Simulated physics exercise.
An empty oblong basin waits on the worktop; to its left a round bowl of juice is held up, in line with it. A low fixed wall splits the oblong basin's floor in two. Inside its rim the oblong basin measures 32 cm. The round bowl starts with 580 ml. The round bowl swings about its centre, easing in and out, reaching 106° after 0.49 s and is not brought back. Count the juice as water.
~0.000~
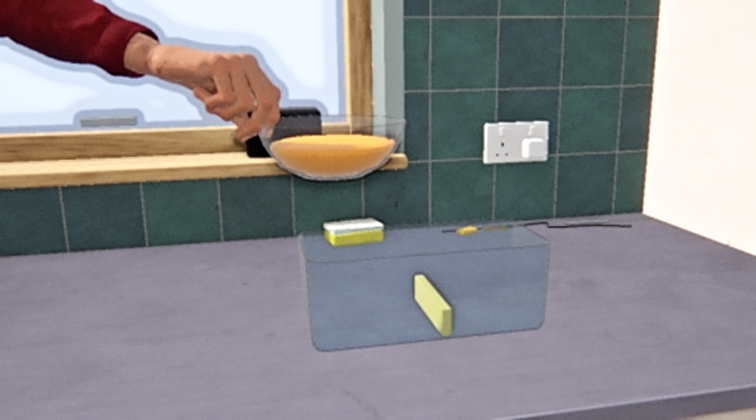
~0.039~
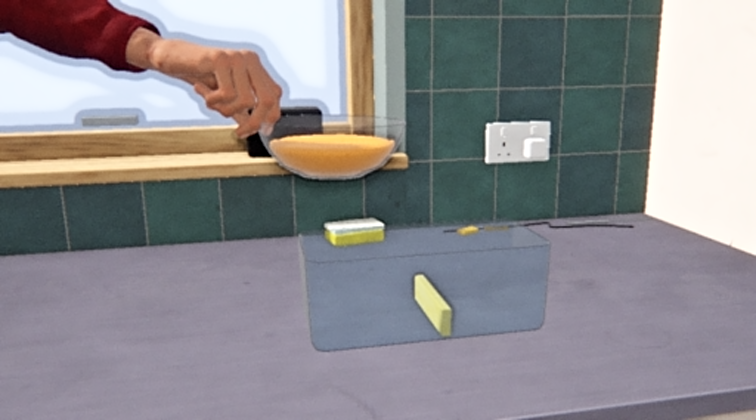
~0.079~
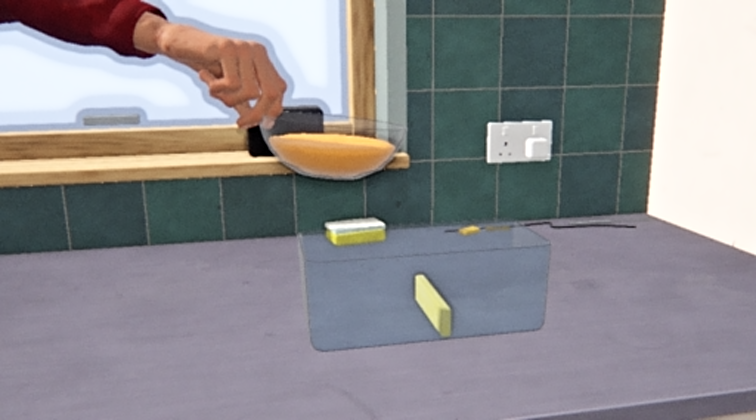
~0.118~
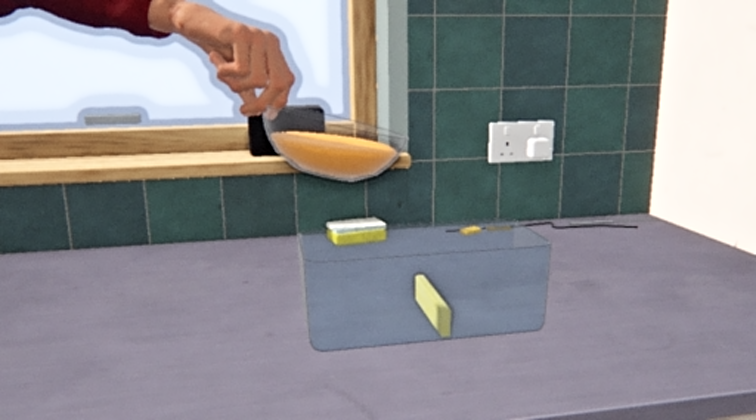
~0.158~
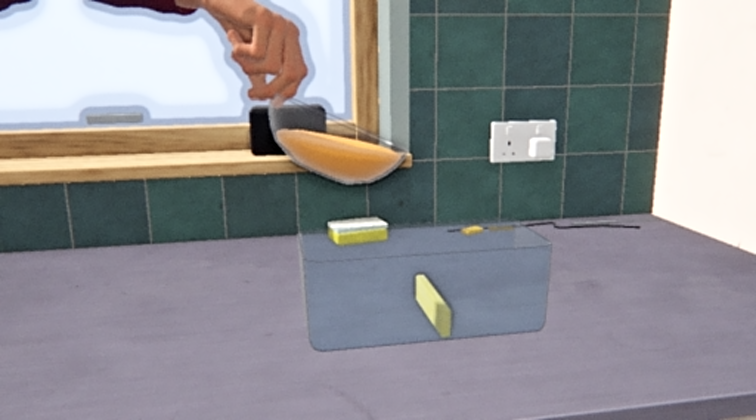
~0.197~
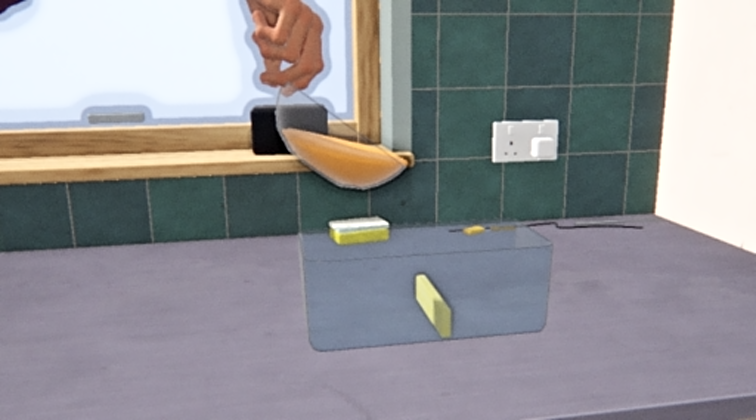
In this clip, a hand holds a clear round bowl of orange juice above and to the left of an empty transparent oblong basin on a grey worktop, and the bowl tilts steadily to the right, its right rim lowering.
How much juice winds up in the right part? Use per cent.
The far part has some 33 per cent.
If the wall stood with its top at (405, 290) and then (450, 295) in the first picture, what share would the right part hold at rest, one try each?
First 65, then 30 per cent.
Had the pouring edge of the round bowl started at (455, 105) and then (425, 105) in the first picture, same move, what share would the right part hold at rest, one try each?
First 70, then 60 per cent.
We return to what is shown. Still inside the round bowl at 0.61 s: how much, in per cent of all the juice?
Some 0 per cent.
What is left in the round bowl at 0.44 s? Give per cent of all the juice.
Near 1 in a hundred.
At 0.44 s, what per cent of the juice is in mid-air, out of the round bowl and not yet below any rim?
Near 18 in a hundred.
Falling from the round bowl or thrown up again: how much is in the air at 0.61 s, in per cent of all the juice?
Near 8 in a hundred.
Then, 0.44 s in, the tilt is 103° and 1 per cent is still to pour, 59 is left of the wall and 22 right of it.
Then, 0.61 s in, the tilt is 106° and 0 per cent is still to pour, 60 is left of the wall and 31 right of it.
Then, 0.79 s in, the tilt is 106° and 0 per cent is still to pour, 59 is left of the wall and 32 right of it.
Then, 0.99 s in, the tilt is 106° and 0 per cent is still to pour, 60 is left of the wall and 33 right of it.
Finally, 60 per cent lies left of the wall, 33 right of it and 7 outside.
